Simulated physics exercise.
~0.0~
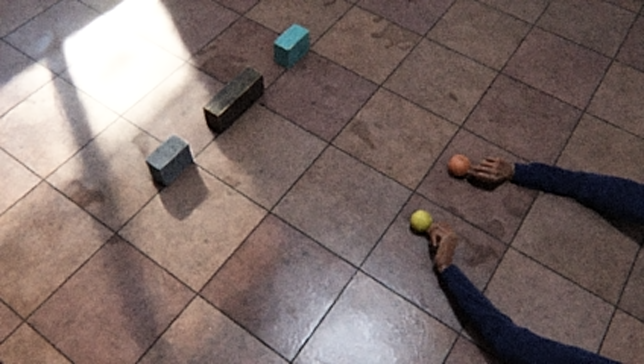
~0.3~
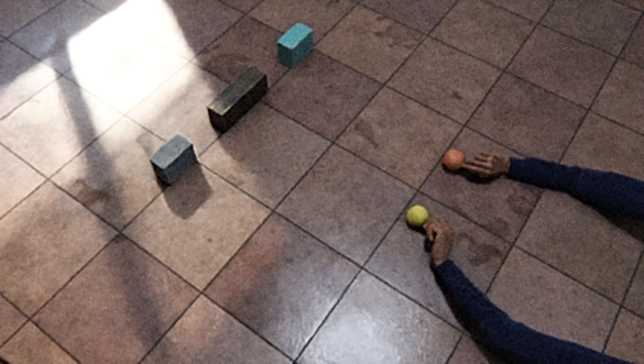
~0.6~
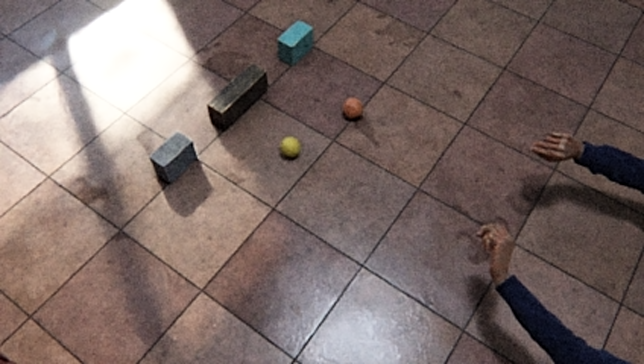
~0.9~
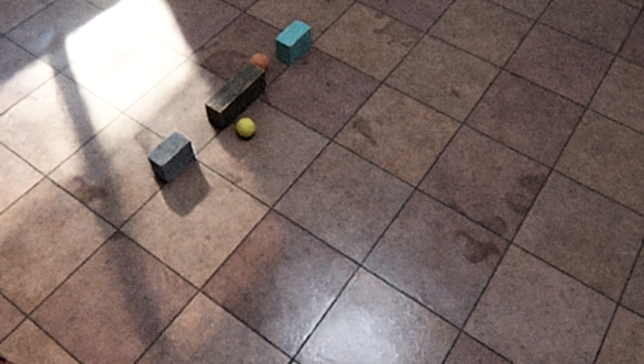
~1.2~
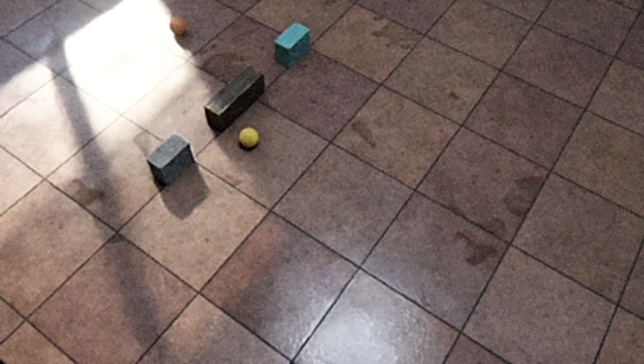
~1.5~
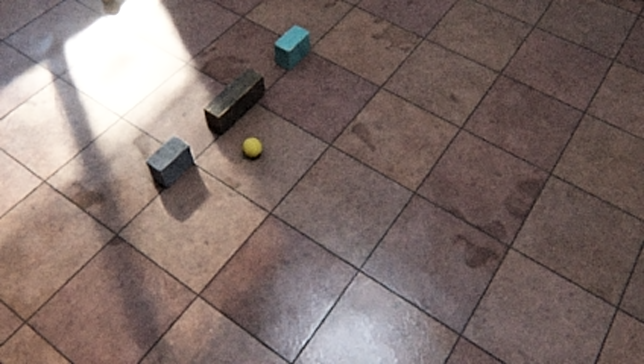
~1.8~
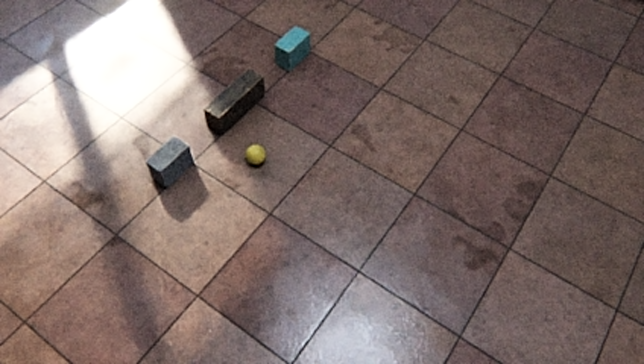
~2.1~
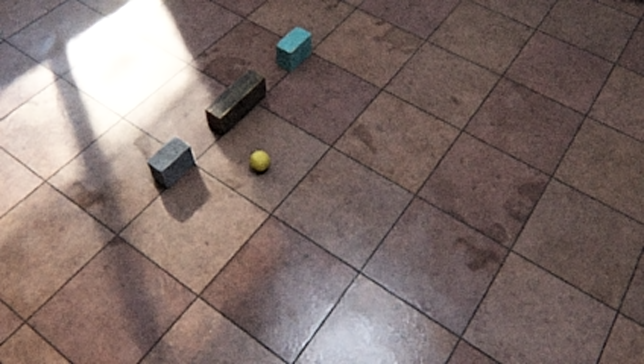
In the video, two hands release an orange ball and a yellow ball across a tiled floor toward three spaced blocks, then withdraw; the orange one rolls through a gap and out of view, while the yellow one bounces back from the dark middle block.
